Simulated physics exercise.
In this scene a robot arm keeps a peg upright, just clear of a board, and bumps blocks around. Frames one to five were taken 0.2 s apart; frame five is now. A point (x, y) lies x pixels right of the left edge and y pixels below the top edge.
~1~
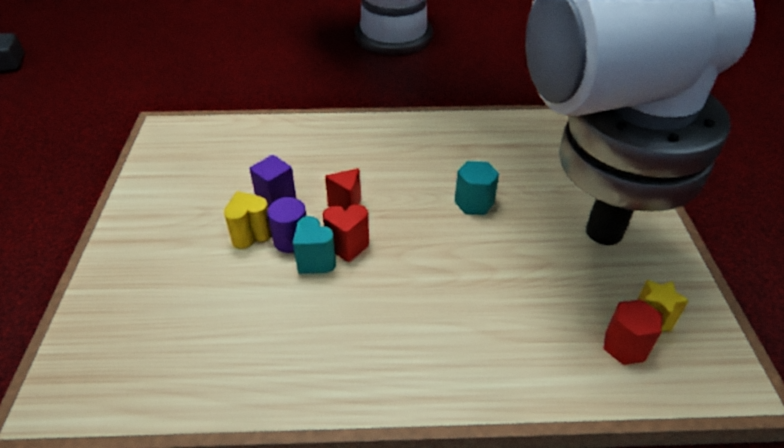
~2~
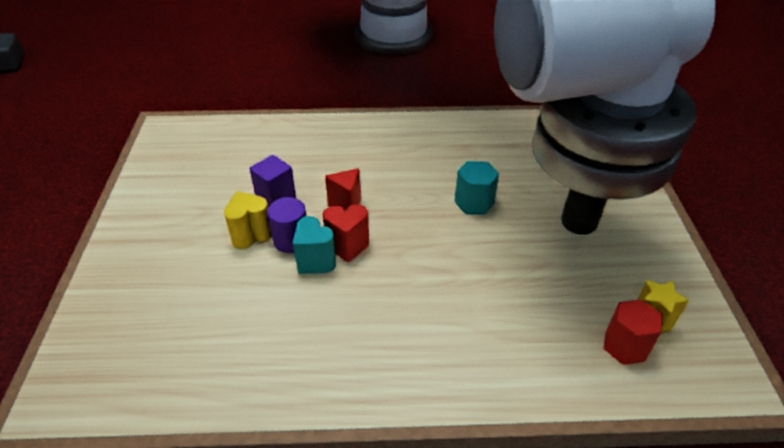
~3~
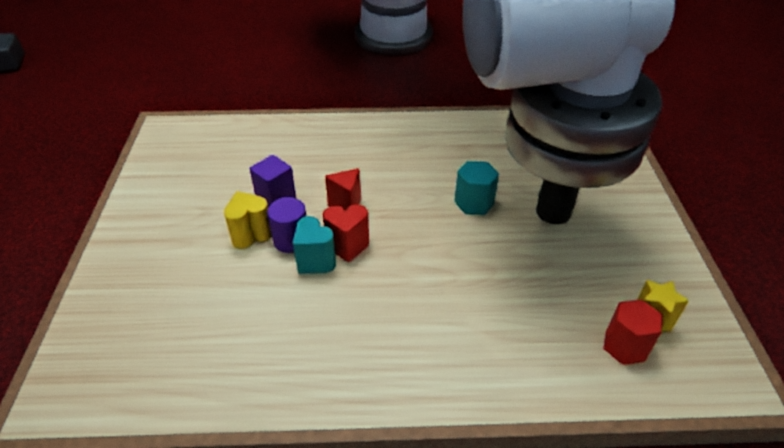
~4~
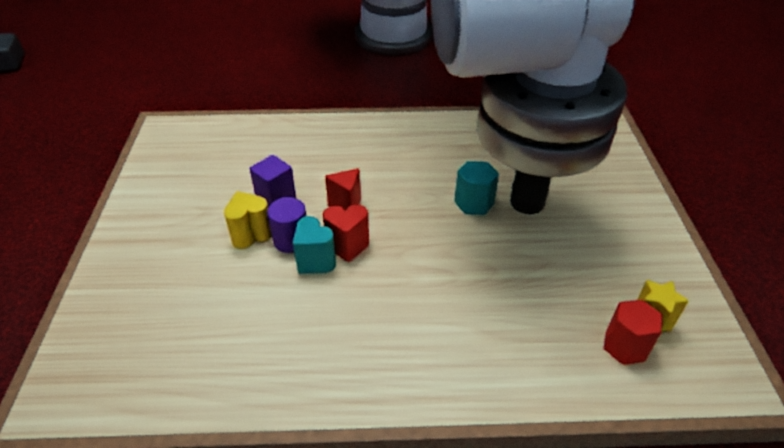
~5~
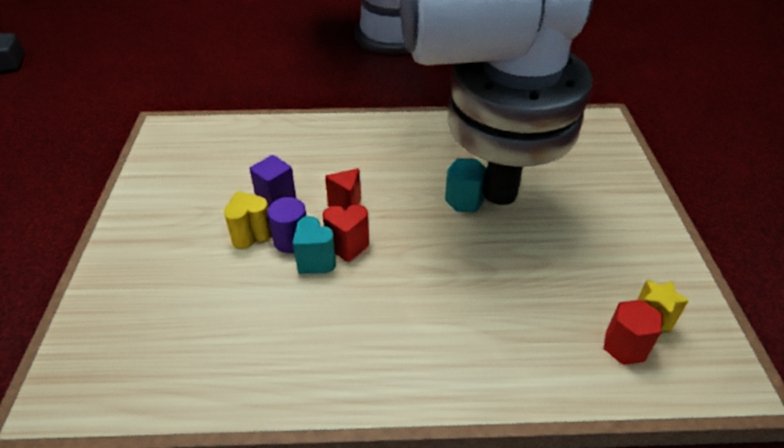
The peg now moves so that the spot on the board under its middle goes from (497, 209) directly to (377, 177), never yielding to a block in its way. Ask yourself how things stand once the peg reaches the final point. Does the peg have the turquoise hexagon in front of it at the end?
It seems so.
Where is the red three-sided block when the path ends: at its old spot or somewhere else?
Its place stays the same.
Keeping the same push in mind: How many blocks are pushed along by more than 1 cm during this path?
Counting only shifts above 1 cm, I get one block.
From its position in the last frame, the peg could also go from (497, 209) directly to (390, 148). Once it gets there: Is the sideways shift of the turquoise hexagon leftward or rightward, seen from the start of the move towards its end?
Shifted left.
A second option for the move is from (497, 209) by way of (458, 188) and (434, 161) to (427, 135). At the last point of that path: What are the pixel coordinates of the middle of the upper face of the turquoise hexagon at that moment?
Its top middle is near (415, 153).
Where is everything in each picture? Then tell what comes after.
The first frame shows lower end of the peg at (604, 234), tops of blocks, red three-sided block at (345, 177), turquoise hexagon at (478, 172).
The second frame shows peg at (579, 223), blocks as before.
The third frame shows peg at (553, 214), blocks as before.
The fourth frame shows peg at (527, 204), blocks as before.
The fifth frame shows peg at (500, 195), red three-sided block at (345, 177), turquoise hexagon at (468, 169).
On the path given first. One third of the way, peg at (456, 184); turquoise hexagon at (425, 159).
Two thirds of the way, peg at (415, 173); turquoise hexagon at (383, 149).
At the end, peg at (376, 163); red three-sided block not moved; turquoise hexagon at (344, 140), turned 10° anticlockwise.
